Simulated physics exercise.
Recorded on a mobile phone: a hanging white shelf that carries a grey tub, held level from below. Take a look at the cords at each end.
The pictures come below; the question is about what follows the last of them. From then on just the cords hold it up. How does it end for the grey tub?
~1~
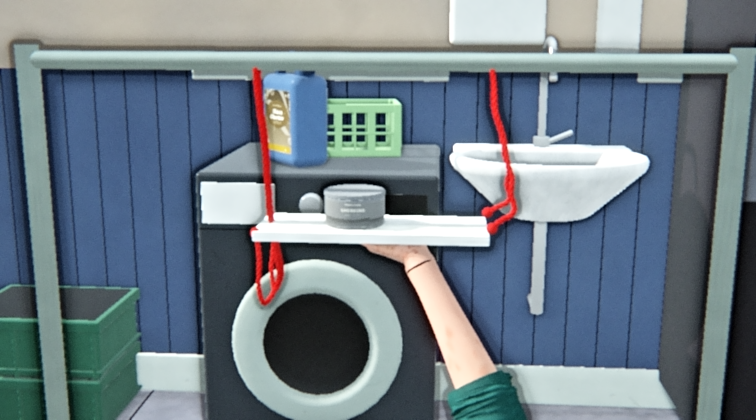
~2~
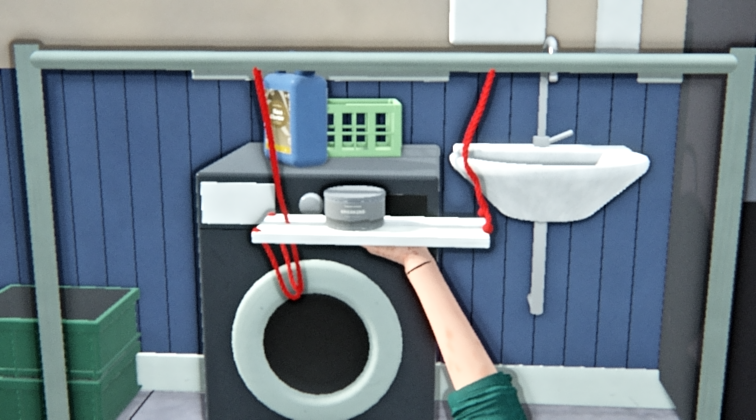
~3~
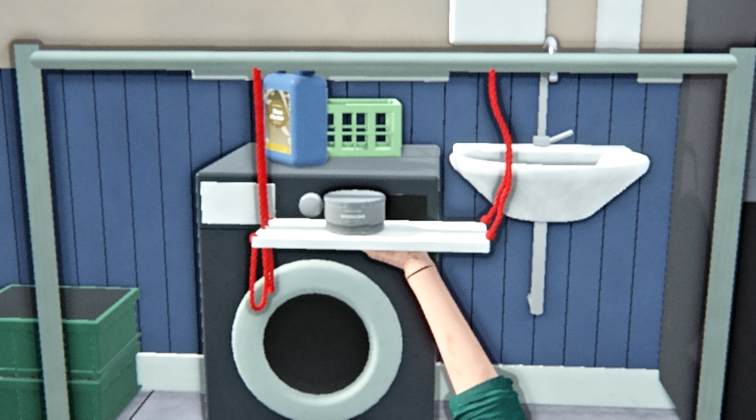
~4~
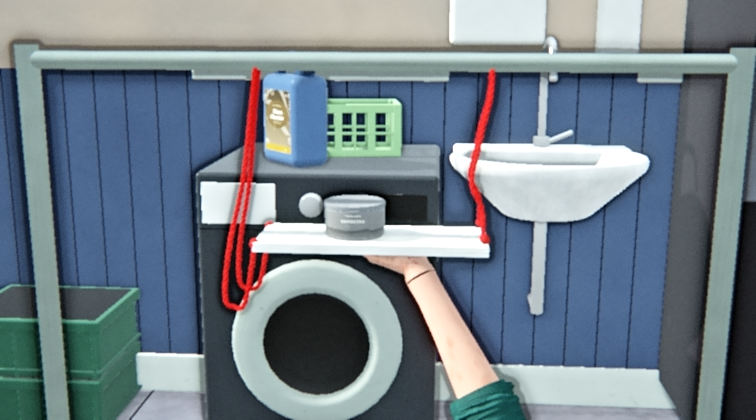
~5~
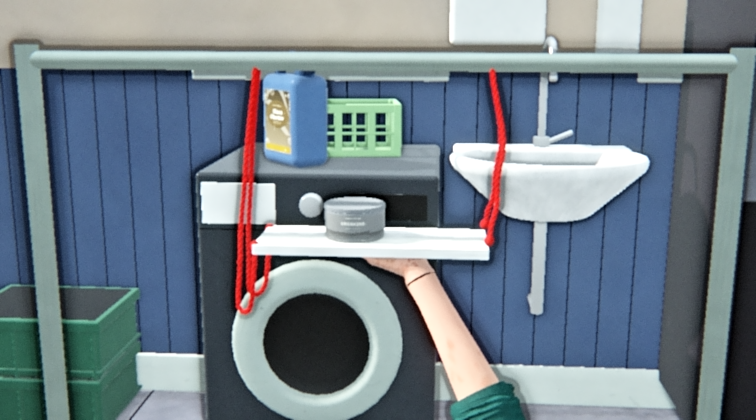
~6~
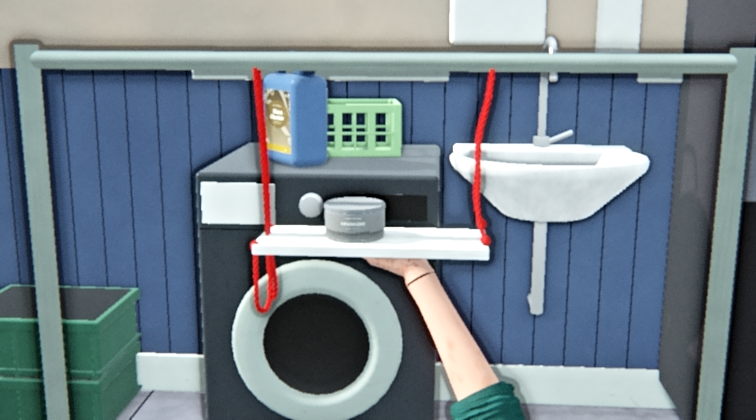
Leaves by the left.
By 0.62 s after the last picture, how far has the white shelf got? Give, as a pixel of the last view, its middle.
Its middle sits close to (453, 300).
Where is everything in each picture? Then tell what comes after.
Grey tub (355, 207); white shelf (369, 239), in the first picture.
Grey tub (355, 208), in the second picture.
Grey tub (355, 213), in the third picture.
Grey tub (355, 218); white shelf (369, 250), in the fourth picture.
Grey tub (355, 220), in the fifth picture.
Grey tub (355, 220); white shelf (369, 253); left cords slack, hanging in a loop; right cords almost straight, in the sixth picture.
Then, 0.62 s after the last picture, board tipped 35° down to the left; tub falling.
Then, 1.24 s after the last picture, board tipped 46° down to the left; tub on the floor.
At rest, board tipped 41° down to the left; tub on the floor. The grey tub slides off to the left.
